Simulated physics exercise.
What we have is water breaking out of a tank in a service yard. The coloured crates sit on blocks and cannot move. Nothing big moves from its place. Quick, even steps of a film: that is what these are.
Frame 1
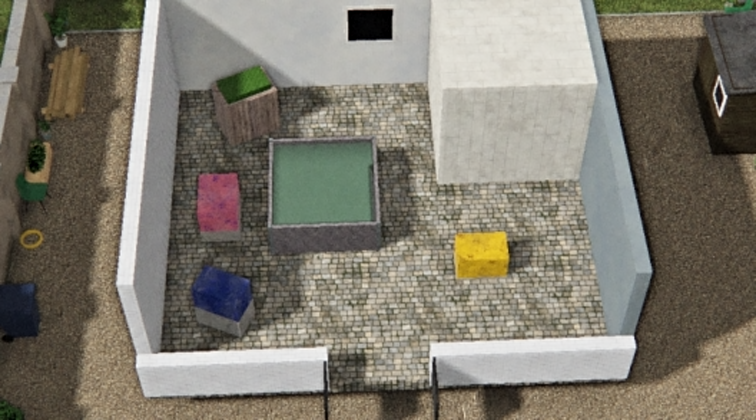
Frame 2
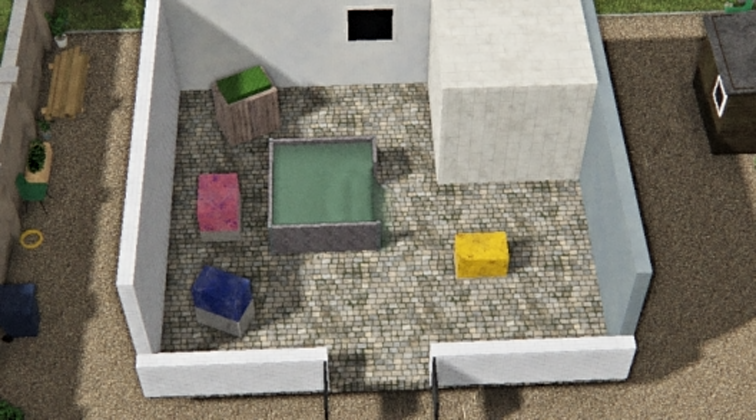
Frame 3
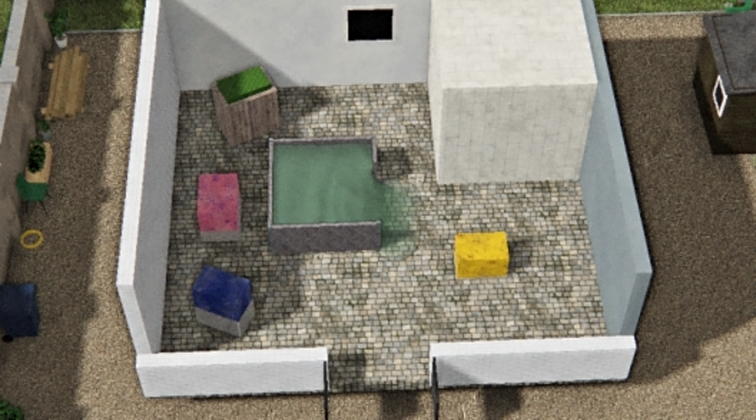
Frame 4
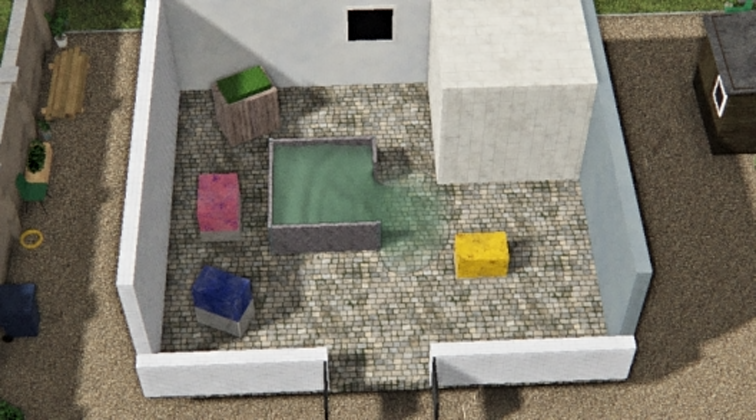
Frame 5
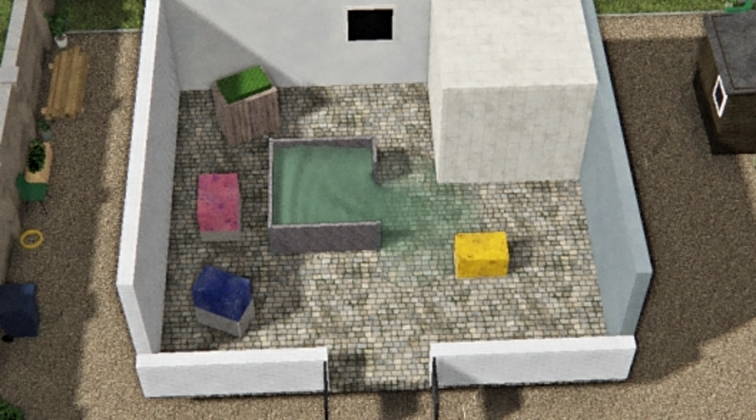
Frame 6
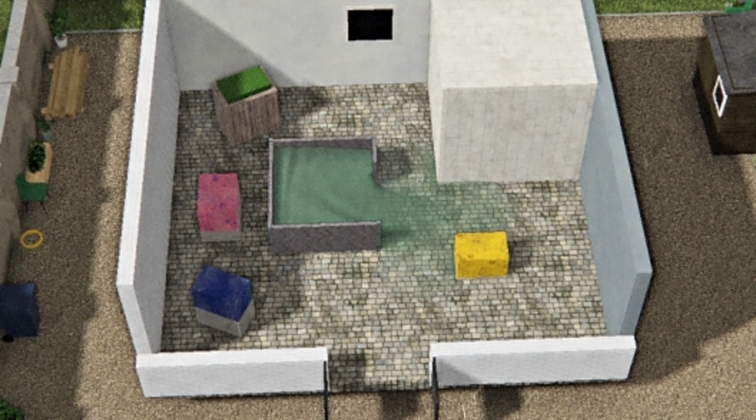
Water tank in a walled yard breaking open on its right side, green water spreading across the paving toward the yellow block.
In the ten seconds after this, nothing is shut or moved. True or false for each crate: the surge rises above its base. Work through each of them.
Yellow crate: True; blue crate: False; pink crate: False.
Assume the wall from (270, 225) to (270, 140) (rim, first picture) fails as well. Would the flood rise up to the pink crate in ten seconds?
In that case the pink crate gets flooded.
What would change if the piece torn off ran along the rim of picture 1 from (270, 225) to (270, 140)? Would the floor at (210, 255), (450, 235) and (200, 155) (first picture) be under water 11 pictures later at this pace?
Obs. 1: Sodden; obs. 2: Moisture-free; obs. 3: Sodden.
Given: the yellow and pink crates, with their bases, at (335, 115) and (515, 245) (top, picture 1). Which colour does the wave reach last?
Last: The crate marked blue.
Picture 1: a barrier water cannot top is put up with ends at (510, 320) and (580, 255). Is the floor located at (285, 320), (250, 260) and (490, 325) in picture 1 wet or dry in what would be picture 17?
The first point comes out unwetted, the next unwetted, the last inundated.
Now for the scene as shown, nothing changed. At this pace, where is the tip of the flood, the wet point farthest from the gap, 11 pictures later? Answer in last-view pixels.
Around (608, 359).
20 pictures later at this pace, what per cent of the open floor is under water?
It should be close to 45 %.
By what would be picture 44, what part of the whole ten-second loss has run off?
I'd say about 60 per cent.
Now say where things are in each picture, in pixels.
The water tank at (324, 183) is whole and still, in the first frame.
Water pours out at (375, 211) and has run to (388, 250), in the second frame.
Water pours out at (375, 211) and has run to (405, 254), in the third frame.
Water pours out at (375, 212) and has run to (446, 198), in the fourth frame.
Water pours out at (375, 212) and has run to (479, 205), in the fifth frame.
Water pours out at (375, 212) and has run to (512, 206), in the sixth frame.
A moment on, water covers 25 % of the floor; the yellow crate water round its plinth, the blue crate not reached, the pink crate not reached.
Next, water covers 40 % of the floor; the yellow crate water round its plinth, the blue crate not reached, the pink crate not reached.
Then, water covers 45 % of the floor; the yellow crate water round its plinth, the blue crate not reached, the pink crate not reached.
Later, water covers 65 % of the floor; the yellow crate water round its plinth, the blue crate water round its plinth, the pink crate not reached.
In the end, water covers 95 % of the floor; the yellow crate was topped, the blue crate stayed above the water, the pink crate stayed above the water.
